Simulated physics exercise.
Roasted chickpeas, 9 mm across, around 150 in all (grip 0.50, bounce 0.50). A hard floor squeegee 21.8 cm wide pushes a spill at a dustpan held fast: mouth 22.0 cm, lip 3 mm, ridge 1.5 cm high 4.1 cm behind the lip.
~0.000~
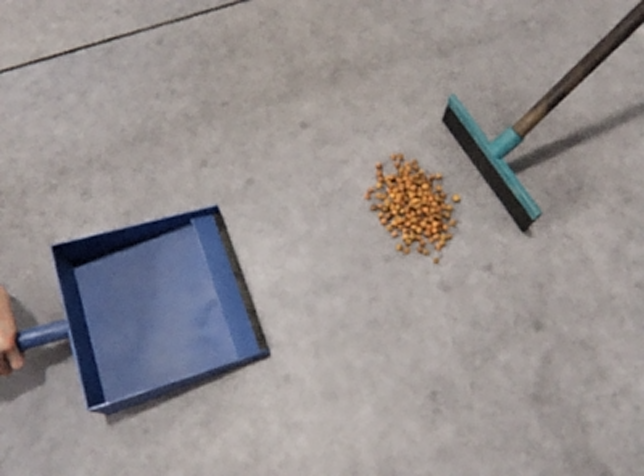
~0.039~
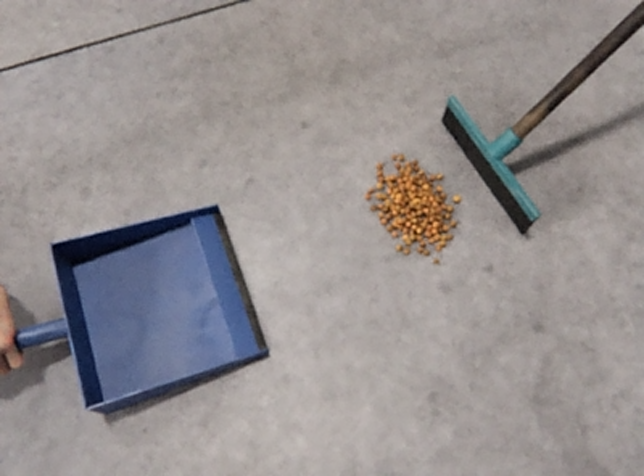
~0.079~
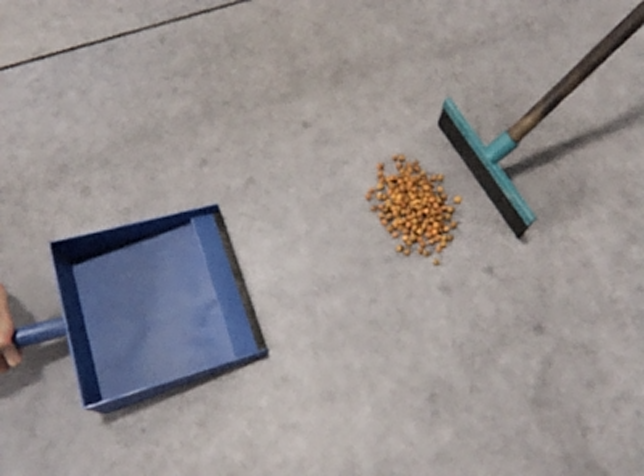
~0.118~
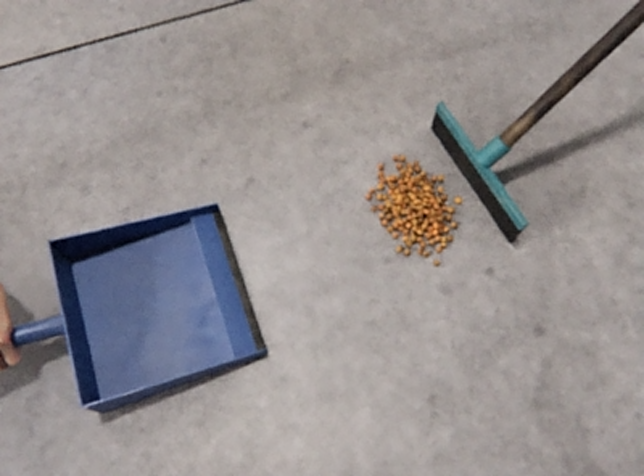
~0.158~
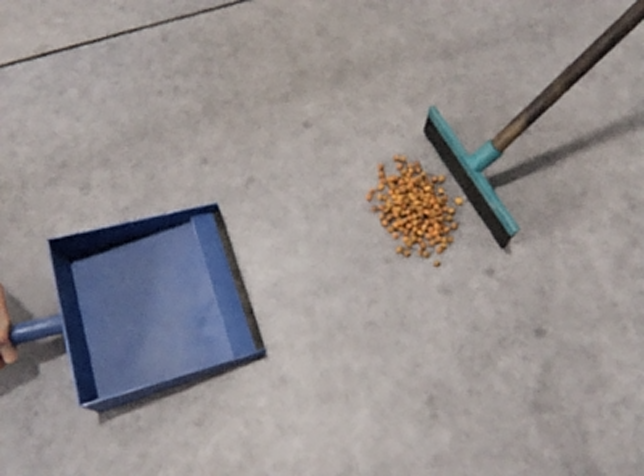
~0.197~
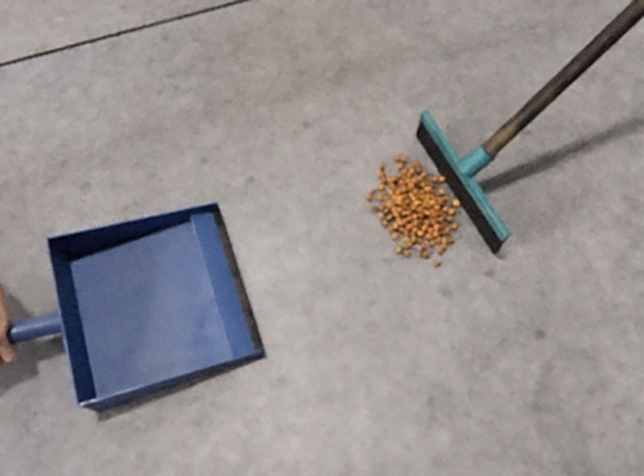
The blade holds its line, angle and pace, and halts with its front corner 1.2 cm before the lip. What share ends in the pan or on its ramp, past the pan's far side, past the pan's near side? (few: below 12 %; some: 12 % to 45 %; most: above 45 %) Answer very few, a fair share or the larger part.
Pan a fair share, far side very few, near side very few.
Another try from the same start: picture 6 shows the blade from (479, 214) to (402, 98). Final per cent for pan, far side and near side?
Pan 0, far 30, near 0.
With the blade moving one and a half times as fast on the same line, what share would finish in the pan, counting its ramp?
Then about 40 per cent.
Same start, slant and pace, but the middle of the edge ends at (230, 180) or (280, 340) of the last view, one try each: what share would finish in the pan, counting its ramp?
About 0 and 25 per cent.
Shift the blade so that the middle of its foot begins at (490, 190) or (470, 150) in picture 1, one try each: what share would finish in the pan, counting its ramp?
Some 35 and 25 per cent.
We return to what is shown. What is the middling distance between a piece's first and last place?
Roughly 28 cm.
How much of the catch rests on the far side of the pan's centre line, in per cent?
Some 60 per cent.
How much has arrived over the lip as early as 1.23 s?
Some 40 per cent.
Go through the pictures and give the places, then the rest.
In the first frame, blade from (536, 215) to (452, 101), moved 0.0 cm, 0 of the pieces shifted so far; middle of the pieces at (415, 207); pan at (154, 312).
In the second frame, blade from (535, 217) to (451, 102), moved 0.3 cm, 0 of the pieces shifted so far; middle of the pieces at (415, 207).
In the third frame, blade from (530, 221) to (447, 105), moved 1.2 cm, 0 of the pieces shifted so far; middle of the pieces at (416, 208).
In the fourth frame, blade from (522, 226) to (440, 109), moved 2.5 cm, 0 of the pieces shifted so far; middle of the pieces at (416, 209).
In the fifth frame, blade from (513, 231) to (432, 113), moved 4.0 cm, 0 of the pieces shifted so far; middle of the pieces at (417, 209).
In the sixth frame, blade from (505, 237) to (424, 117), moved 5.5 cm, 1 of the pieces shifted so far; middle of the pieces at (417, 210); pan at (149, 308). The blade's pace is about 0.37 m/s, heading 5 degrees towards the viewer's side.
After 0.59 s, middle of the blade 19 cm from the lip; 0 % over the lip, far side 0 %, near side 0 %.
After 0.86 s, middle of the blade 9 cm from the lip; 0 % over the lip, far side 0 %, near side 0 %.
Then, at 1.23 s, middle of the blade 3 cm from the lip; 40 % over the lip, far side 5 %, near side 5 %.
At rest (1.7 s), pan 35 %, far side 5 %, near side 5 %, in front of the lip or behind the blade 55 %.
